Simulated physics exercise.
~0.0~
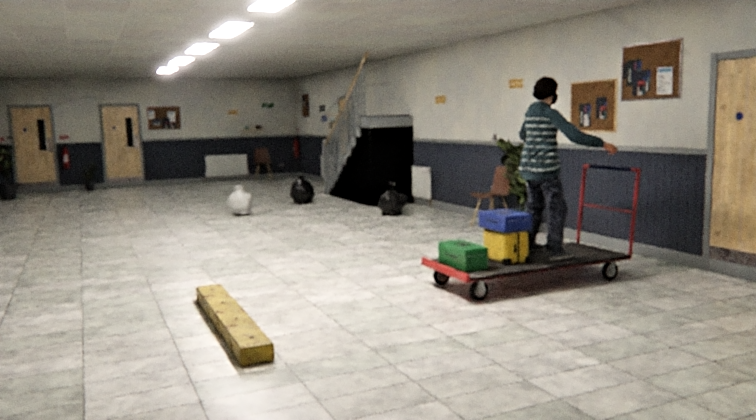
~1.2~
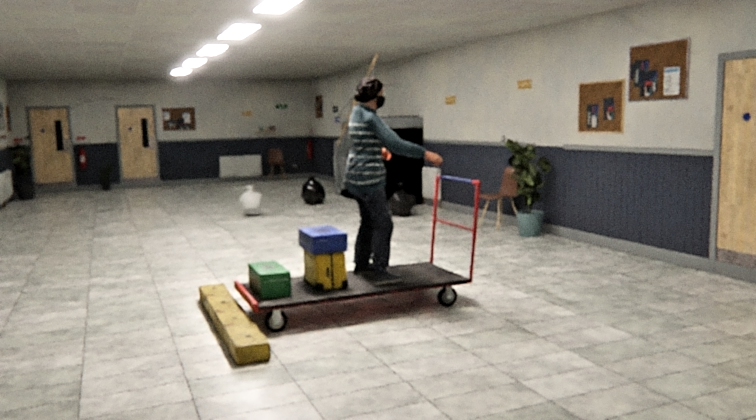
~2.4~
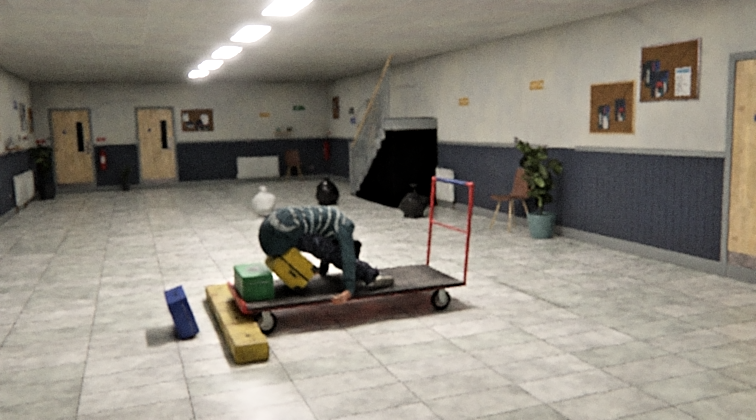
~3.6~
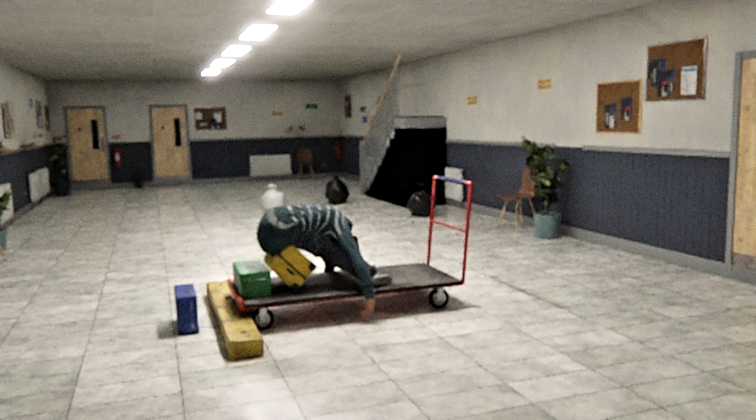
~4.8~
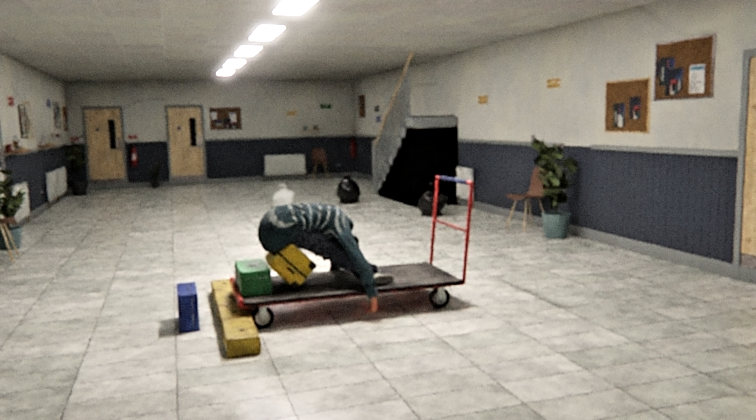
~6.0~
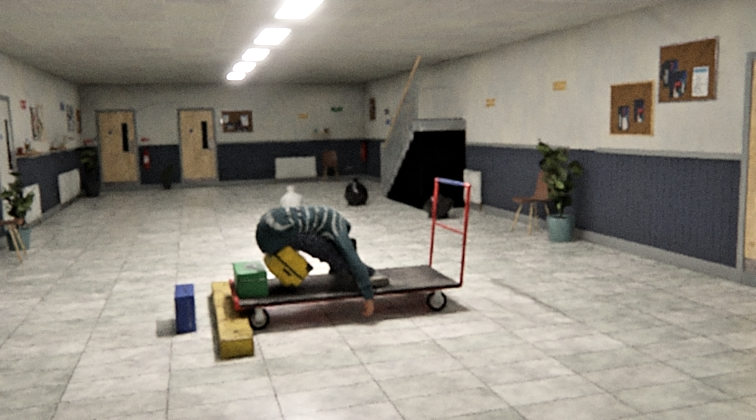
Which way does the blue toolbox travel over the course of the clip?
The blue toolbox travels to the left, ending up on the floor beyond the yellow kerb.
